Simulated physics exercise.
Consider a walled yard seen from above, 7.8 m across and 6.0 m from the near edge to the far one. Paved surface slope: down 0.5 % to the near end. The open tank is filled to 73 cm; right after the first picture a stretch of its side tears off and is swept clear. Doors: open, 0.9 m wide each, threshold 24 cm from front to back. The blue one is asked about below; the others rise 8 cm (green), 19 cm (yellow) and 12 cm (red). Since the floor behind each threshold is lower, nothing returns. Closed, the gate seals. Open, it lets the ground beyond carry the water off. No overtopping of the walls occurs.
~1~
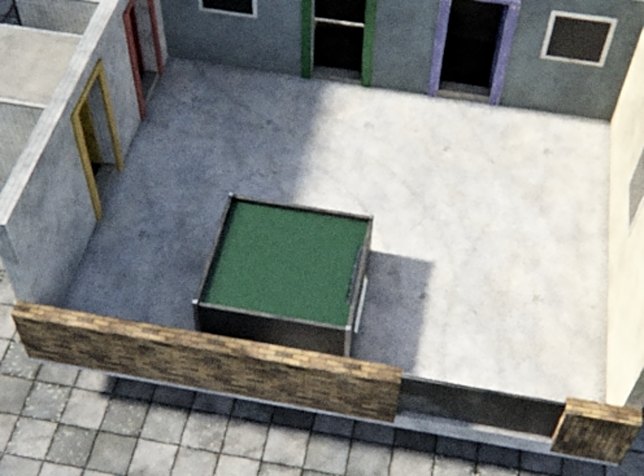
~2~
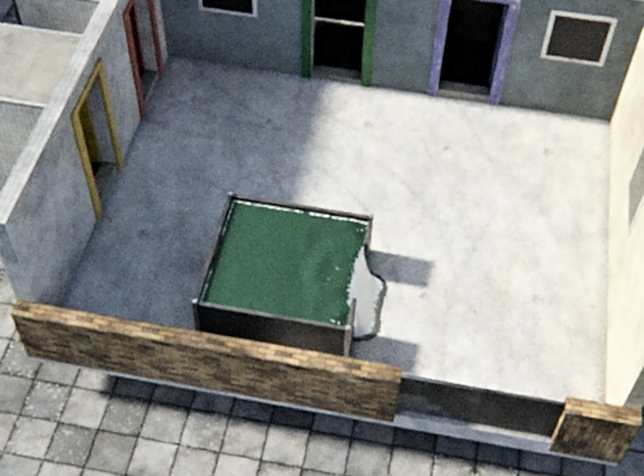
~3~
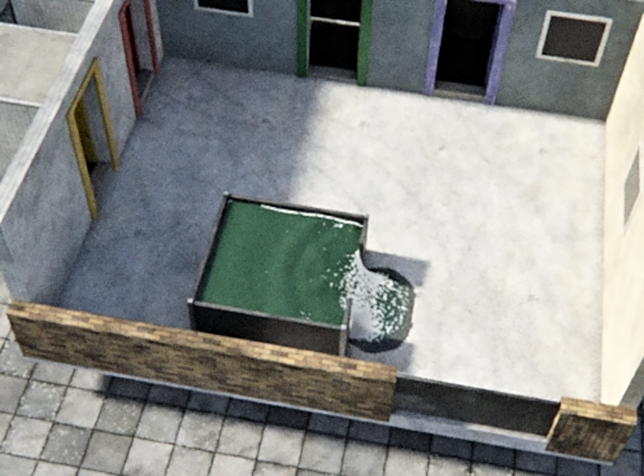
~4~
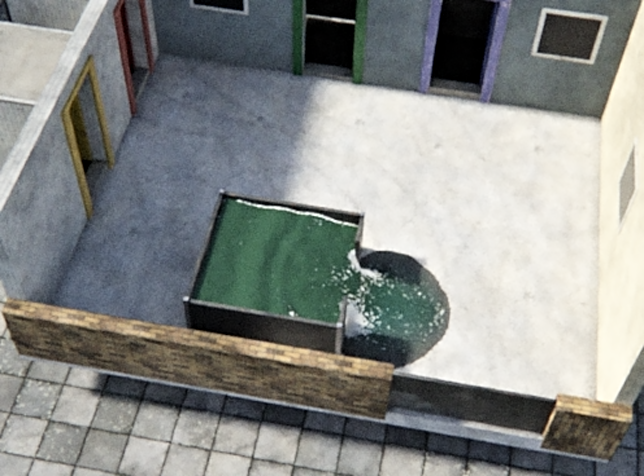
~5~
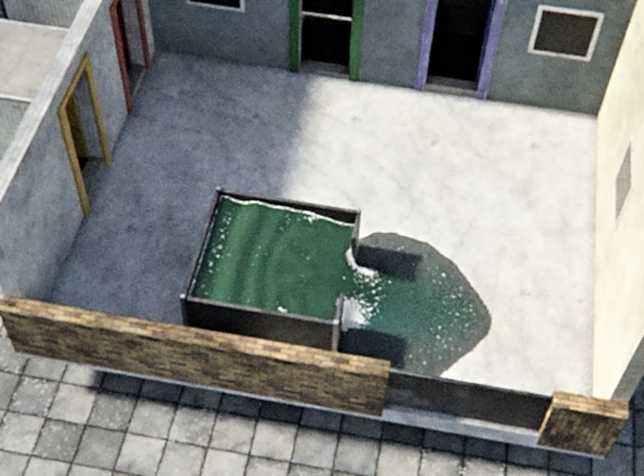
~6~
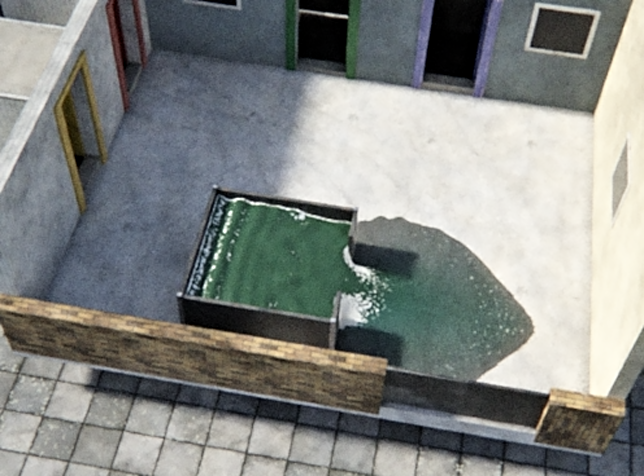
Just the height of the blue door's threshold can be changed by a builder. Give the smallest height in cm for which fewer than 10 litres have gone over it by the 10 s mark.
About 9.5 cm.
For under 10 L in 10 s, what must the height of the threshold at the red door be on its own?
Red door - some 7.0 centimetres.
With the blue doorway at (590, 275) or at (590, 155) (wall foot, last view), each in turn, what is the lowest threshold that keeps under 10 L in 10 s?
Minimums: About 20 cm and 13.5 cm.
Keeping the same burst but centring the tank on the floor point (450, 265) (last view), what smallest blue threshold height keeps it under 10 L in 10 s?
Roughly 8.0 centimetres.
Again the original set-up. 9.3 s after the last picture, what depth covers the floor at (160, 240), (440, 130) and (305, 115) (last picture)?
Respectively 2 cm, 7 cm and 4 cm.
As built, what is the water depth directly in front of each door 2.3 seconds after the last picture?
Depths in cm - green: 0, blue: 0, yellow: 0, red: 0.
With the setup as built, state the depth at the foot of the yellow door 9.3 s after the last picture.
Roughly 7.0 cm deep.
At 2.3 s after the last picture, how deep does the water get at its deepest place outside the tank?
Max depth: Around 28 cm.
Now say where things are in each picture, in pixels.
The first picture shows still water, 73 cm deep, in the open tank at (287, 262); the blue door at (471, 55) is dry.
In the second picture, the front is at (375, 327), 0.3 m from the gap at (356, 292); 0.3 m2 of floor is wet, 73 cm left at the back.
In the third picture, water pours out at (352, 293) and has run 0.8 m, to (404, 329); about 12 cm deep outside, 73 cm at the back.
In the fourth picture, water pours out at (348, 292) and has run 1.4 m, to (443, 323); about 8 cm deep outside, 73 cm at the back.
In the fifth picture, water pours out at (344, 288) and has run 2.1 m, to (486, 321); about 5 cm deep outside, 69 cm at the back.
In the sixth picture, the front is at (524, 333), 2.7 m from the gap at (341, 286); 5.6 m2 of floor is wet, 62 cm left at the back; 3.1 m in a straight line remain to the blue door at (455, 47).
Then, 0.7 s after the last picture water covers 25 % of the floor, deepest (40 cm) near (352, 297); it has not reached the blue door.
Then, 2.3 s after the last picture water covers 35 % of the floor, deepest (28 cm) near (586, 426); it has not reached the blue door.
Then, 9.3 s after the last picture water covers 95 % of the floor, deepest (11 cm) near (146, 64); 8 cm at the blue door, 0 litres in over its 14 cm threshold.
At the blue door as built, the water peaked near 14 cm, 4.7 s after the last picture.
Run again over the same 10 s with other heights there, 17 litres in over 8.5 cm, 3 litres over 11.5 cm. The limit of 10 litres is kept from about 9.5 cm up.
